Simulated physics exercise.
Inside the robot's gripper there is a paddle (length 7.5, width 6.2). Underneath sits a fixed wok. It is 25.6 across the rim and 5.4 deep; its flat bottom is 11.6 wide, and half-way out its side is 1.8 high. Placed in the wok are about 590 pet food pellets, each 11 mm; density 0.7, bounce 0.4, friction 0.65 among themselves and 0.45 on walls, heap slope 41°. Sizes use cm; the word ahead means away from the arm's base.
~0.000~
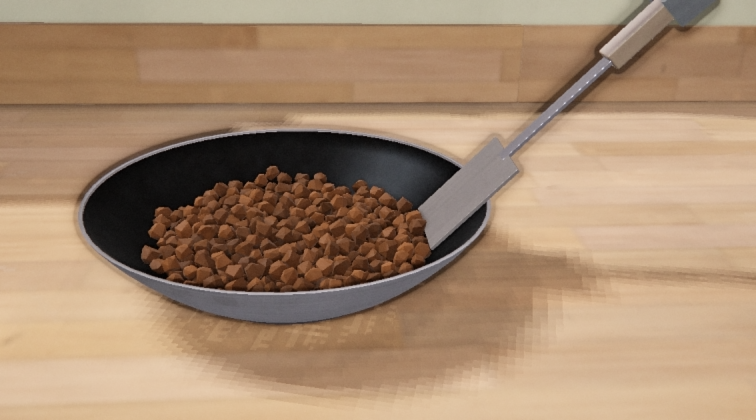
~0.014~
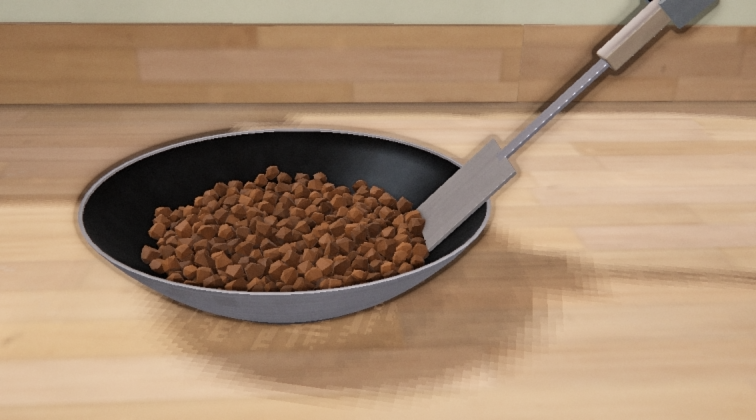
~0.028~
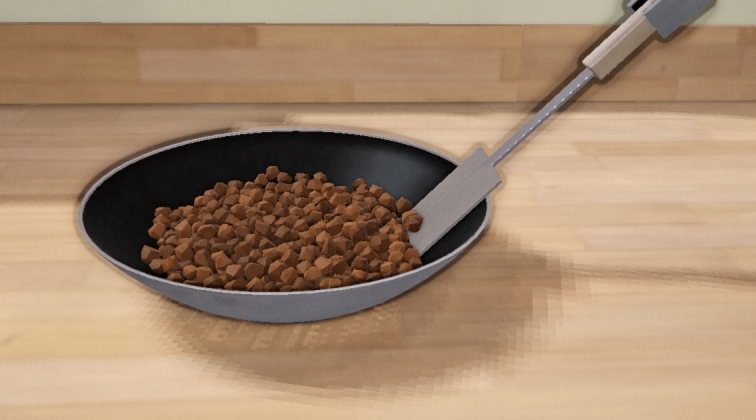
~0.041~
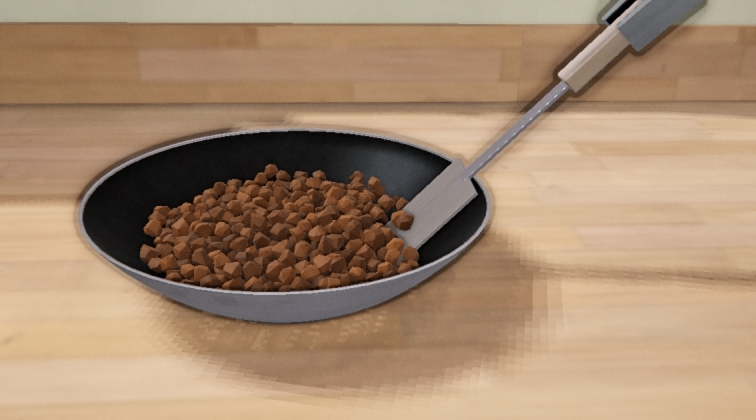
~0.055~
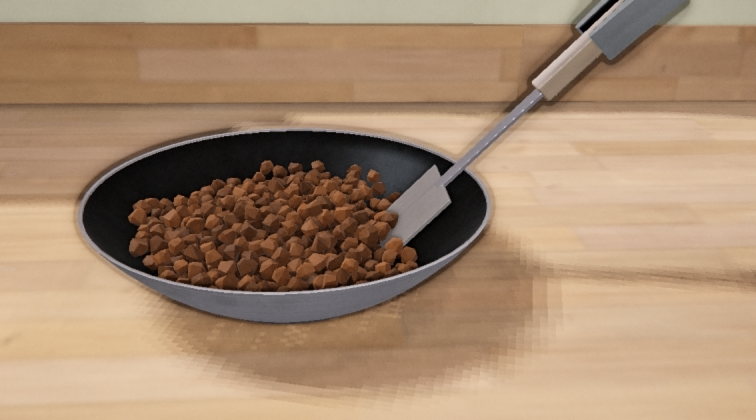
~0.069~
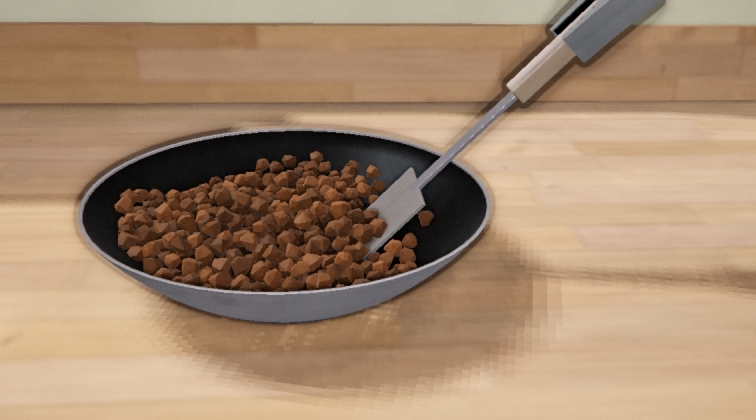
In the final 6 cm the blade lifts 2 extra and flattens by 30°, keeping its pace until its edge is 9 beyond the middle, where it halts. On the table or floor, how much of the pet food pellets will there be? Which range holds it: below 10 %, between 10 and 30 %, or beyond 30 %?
The range beyond 30 %.
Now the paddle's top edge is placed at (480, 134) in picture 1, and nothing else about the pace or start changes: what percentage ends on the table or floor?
I'd estimate around 40 per cent.
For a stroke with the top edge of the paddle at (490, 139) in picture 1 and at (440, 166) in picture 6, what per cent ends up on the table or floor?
Some 25 percent ends up on the table or floor.
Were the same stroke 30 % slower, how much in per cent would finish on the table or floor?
25 %.
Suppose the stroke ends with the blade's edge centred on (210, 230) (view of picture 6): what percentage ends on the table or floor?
Roughly 10 per cent, I'd say.
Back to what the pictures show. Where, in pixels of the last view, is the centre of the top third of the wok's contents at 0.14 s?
It is centred at roughly (180, 202).
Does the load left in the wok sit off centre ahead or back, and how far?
Roughly 2.5 cm ahead.
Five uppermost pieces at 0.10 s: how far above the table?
Roughly 8 centimetres.
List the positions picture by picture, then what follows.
In the first picture, paddle top edge at (507, 153), sloping 46°; upper third of the load around (293, 228), from x 150 to 425, top at y 175; 594 in the wok.
In the second picture, paddle top edge at (505, 155), sloping 46°; upper third of the load around (294, 229), from x 150 to 420, top at y 175.
In the third picture, paddle top edge at (491, 163), sloping 46°; upper third of the load around (293, 228), from x 150 to 415, top at y 170.
In the fourth picture, paddle top edge at (468, 175), sloping 46°; upper third of the load around (296, 223), from x 150 to 410, top at y 170.
In the fifth picture, paddle top edge at (443, 182), sloping 46°; upper third of the load around (282, 220), from x 140 to 410, top at y 165.
In the sixth picture, paddle top edge at (418, 185), sloping 46°; upper third of the load around (267, 217), from x 125 to 425, top at y 160; 594 in the wok.
By 0.10 s, sloping 46°, highest piece 8 above the table; 594 in the wok.
By 0.14 s, sloping 38°, highest piece 10 above the table; 590 in the wok, 4 on the blade or in flight.
By 0.35 s, sloping 16°, highest piece 14 above the table; 369 in the wok, 116 on the table or floor, 109 on the blade or in flight.
By 1.40 s, sloping 16°, highest piece 6 above the table; 369 in the wok, 225 on the table or floor.
Final count, 369 in the wok, 225 on the table or floor. That is 38 % on the table or floor.
